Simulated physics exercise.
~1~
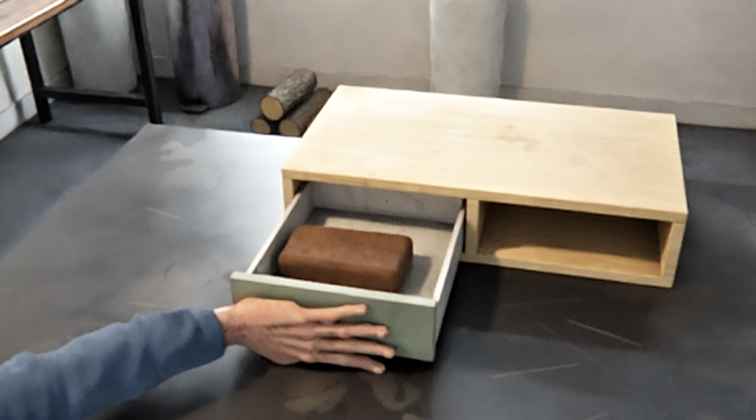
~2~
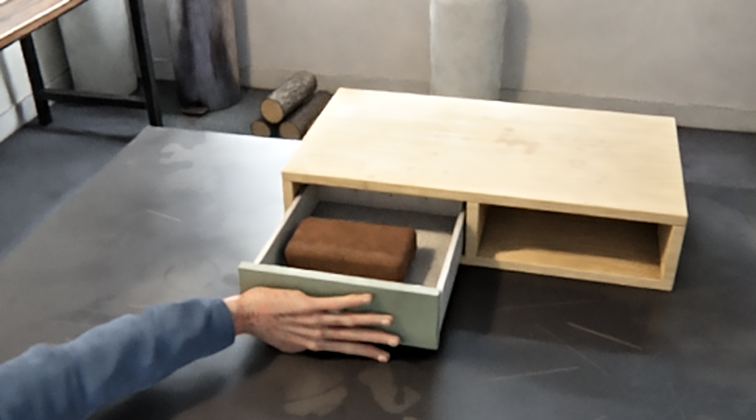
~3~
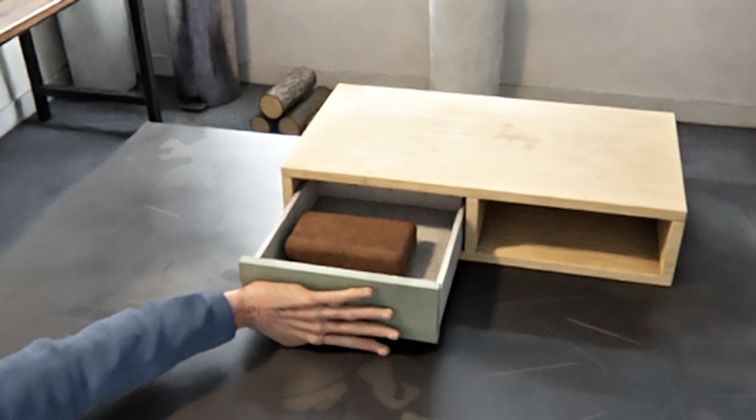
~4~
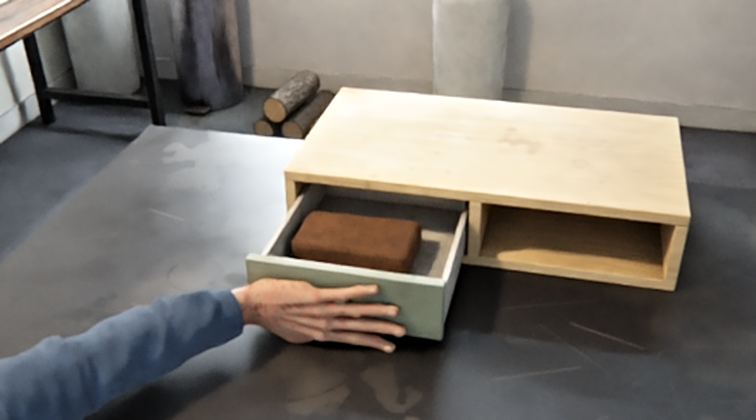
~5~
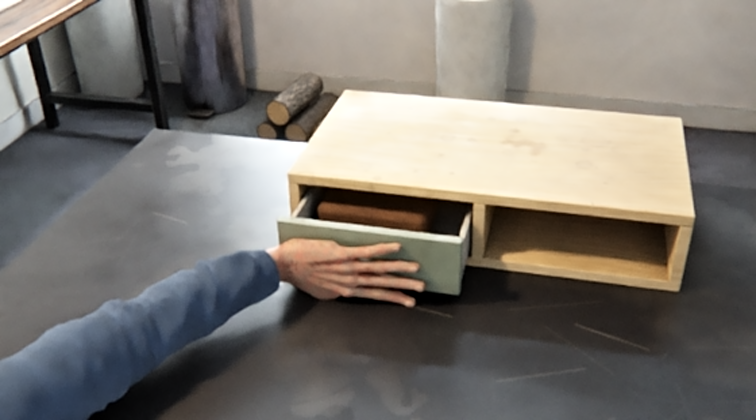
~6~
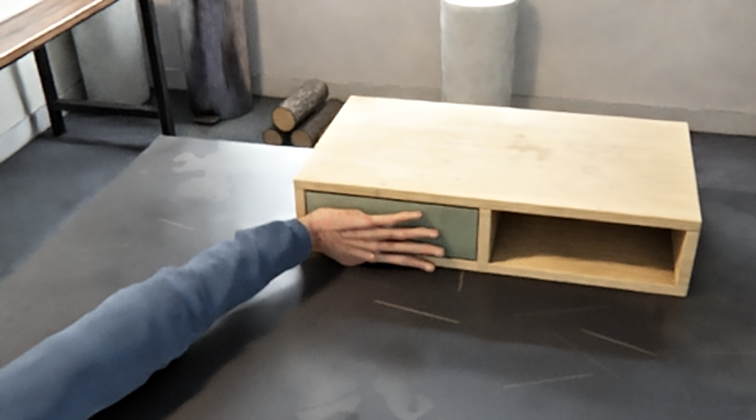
The video shows a hand in a blue sleeve slowly pushing a green-fronted drawer, holding a brown loaf-like block, into a low wooden chest with an open compartment on the right. The block slides out of sight inside as the drawer goes all the way in and closes.
